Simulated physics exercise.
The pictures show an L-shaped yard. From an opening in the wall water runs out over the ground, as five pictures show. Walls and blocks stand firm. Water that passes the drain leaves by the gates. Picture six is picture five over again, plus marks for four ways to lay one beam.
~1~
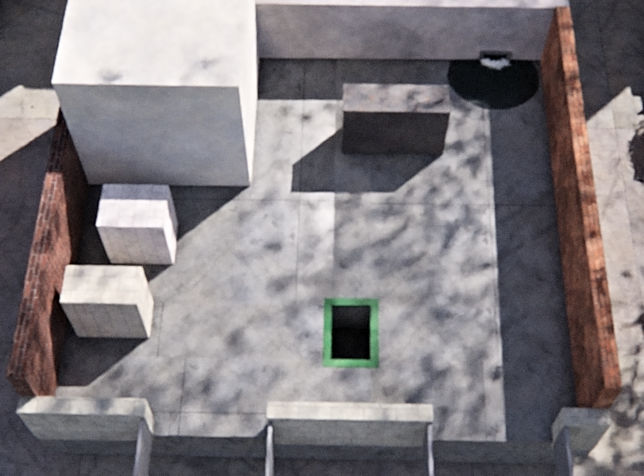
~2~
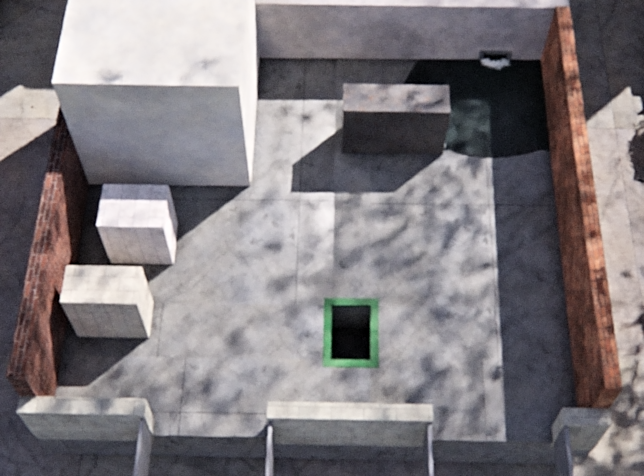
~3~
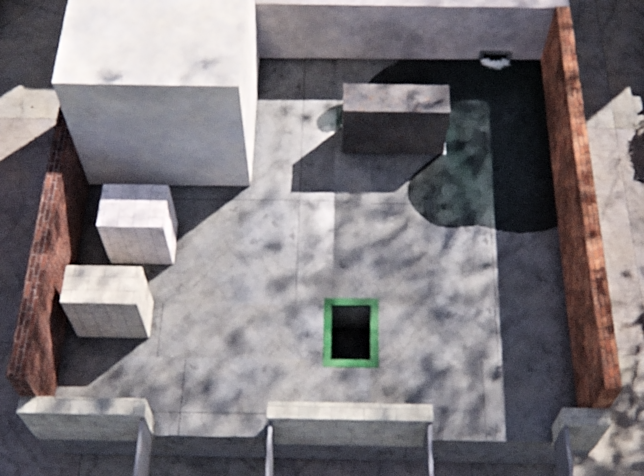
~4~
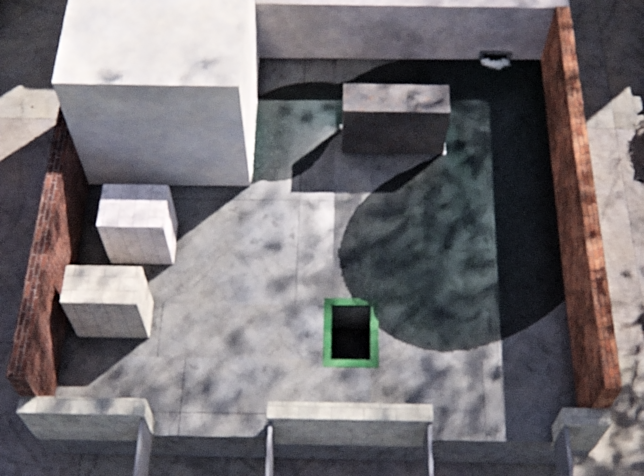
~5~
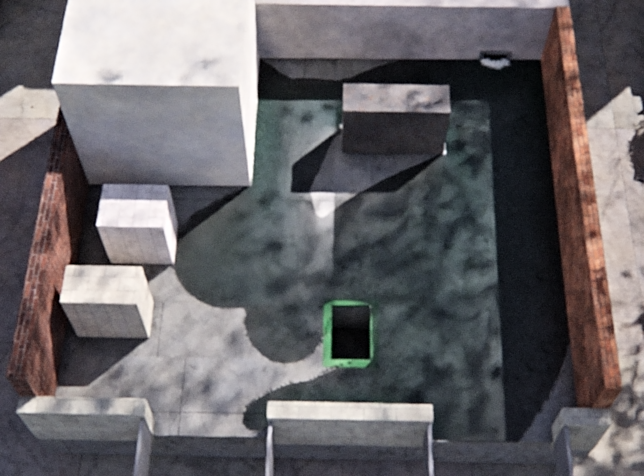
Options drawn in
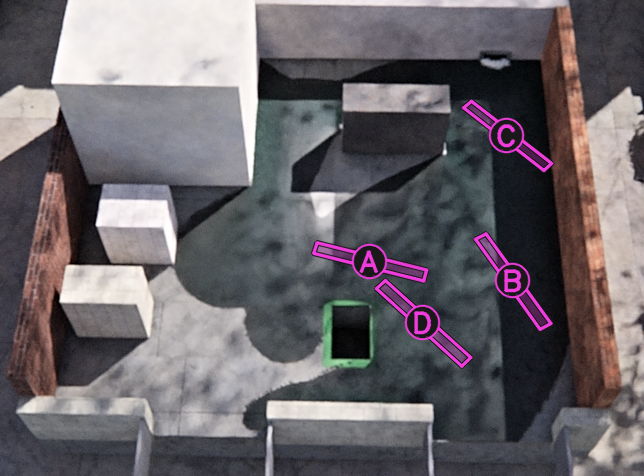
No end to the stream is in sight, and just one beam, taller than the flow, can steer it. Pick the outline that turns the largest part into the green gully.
Go for B.
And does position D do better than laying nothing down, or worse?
Worse.
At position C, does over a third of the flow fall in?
No.
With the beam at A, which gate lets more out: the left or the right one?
The left gate.
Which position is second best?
Here it is position C.
On the marked copy, A from (315, 248) to (425, 275); B from (480, 236) to (545, 326); C from (467, 104) to (547, 166); D from (380, 284) to (466, 361).
If A is chosen, about 6 % of the stream runs into the green gully, about 93 % out by the gates.
If B is chosen, about 25 % of the stream runs into the green gully, about 74 % out by the gates.
If C is chosen, about 17 % of the stream runs into the green gully, about 82 % out by the gates.
If D is chosen, about 6 % of the stream runs into the green gully, about 93 % out by the gates.
